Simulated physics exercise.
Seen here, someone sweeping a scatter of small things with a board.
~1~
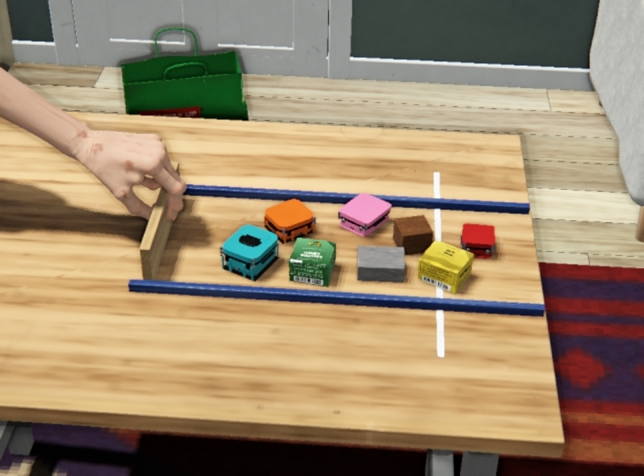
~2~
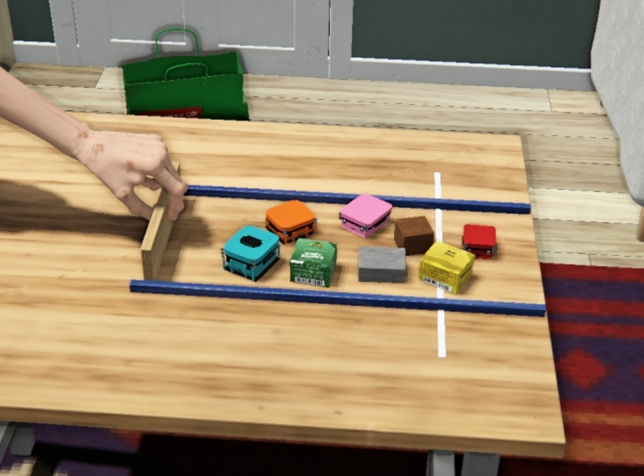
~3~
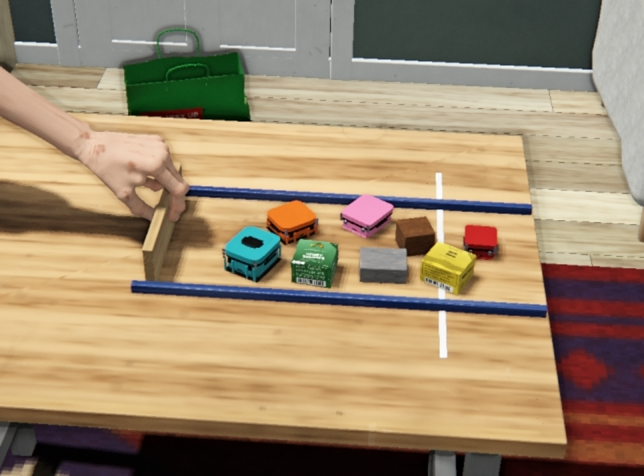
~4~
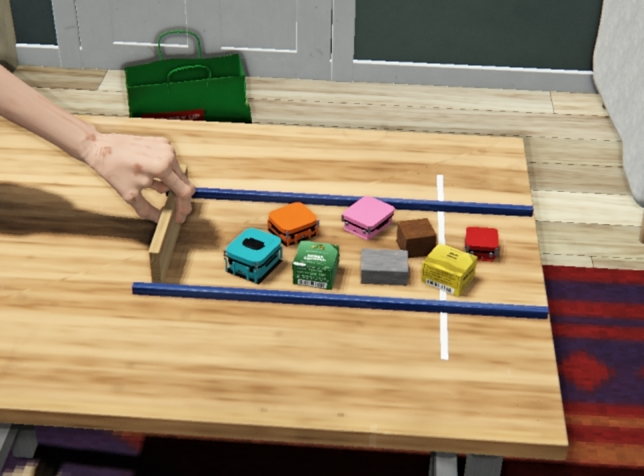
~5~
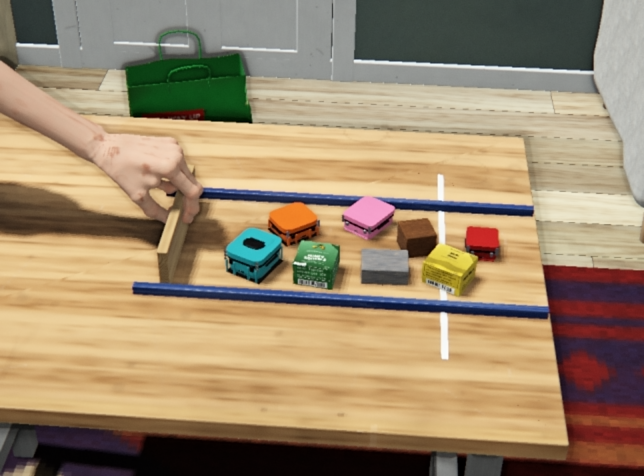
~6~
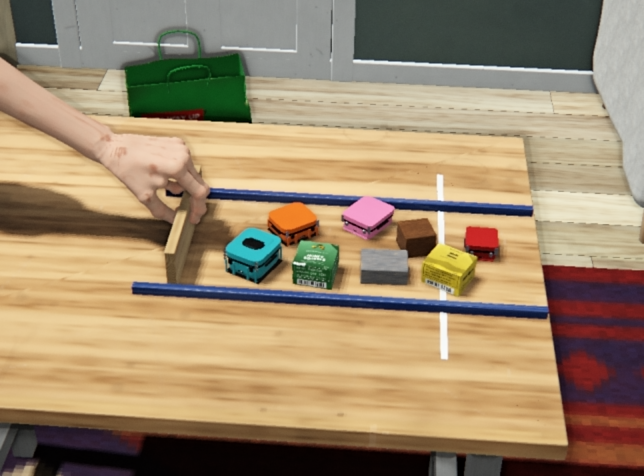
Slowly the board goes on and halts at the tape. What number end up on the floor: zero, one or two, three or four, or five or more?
The number that fall off is one or two.
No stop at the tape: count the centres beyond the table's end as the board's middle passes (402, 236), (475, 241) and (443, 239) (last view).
The counts: 1, 3 and 2.
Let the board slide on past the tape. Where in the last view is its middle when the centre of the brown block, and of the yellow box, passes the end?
Near (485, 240) and (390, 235).
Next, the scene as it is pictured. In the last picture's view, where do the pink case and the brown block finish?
Near (493, 224) and (499, 246).
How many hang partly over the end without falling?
Overhanging: 1.
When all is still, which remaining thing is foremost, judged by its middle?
The red case.
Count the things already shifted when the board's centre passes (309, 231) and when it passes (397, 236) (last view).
The counts are 6 and 8.
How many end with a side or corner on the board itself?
It touches 2.
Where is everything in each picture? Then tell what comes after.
The first picture shows red case (478, 242); yellow box (445, 267); brown block (413, 235); board (162, 220); tape (439, 254).
The second picture shows yellow box (446, 268); pink case (366, 217).
The third picture shows brown block (415, 236); green box (315, 263).
The fourth picture shows red case (481, 245); grey block (384, 267).
The fifth picture shows yellow box (449, 270); turquoise case (254, 255).
The sixth picture shows red case (481, 245); yellow box (449, 270); brown block (416, 238); board (185, 224); tape (442, 257).
A little later, none off yet; red case at rest near (481, 245); yellow box at rest near (449, 270); brown block at rest near (416, 238).
Next, none off yet; red case at rest near (481, 245); yellow box shifted about its own width near (486, 270); brown block at rest near (416, 238).
Later still, none off yet; red case shifted a little near (495, 245); yellow box tilted a little near (558, 275); brown block shifted about its own width near (463, 242).
When it is over, the number that fall off is one or two; down, grey block and yellow box.
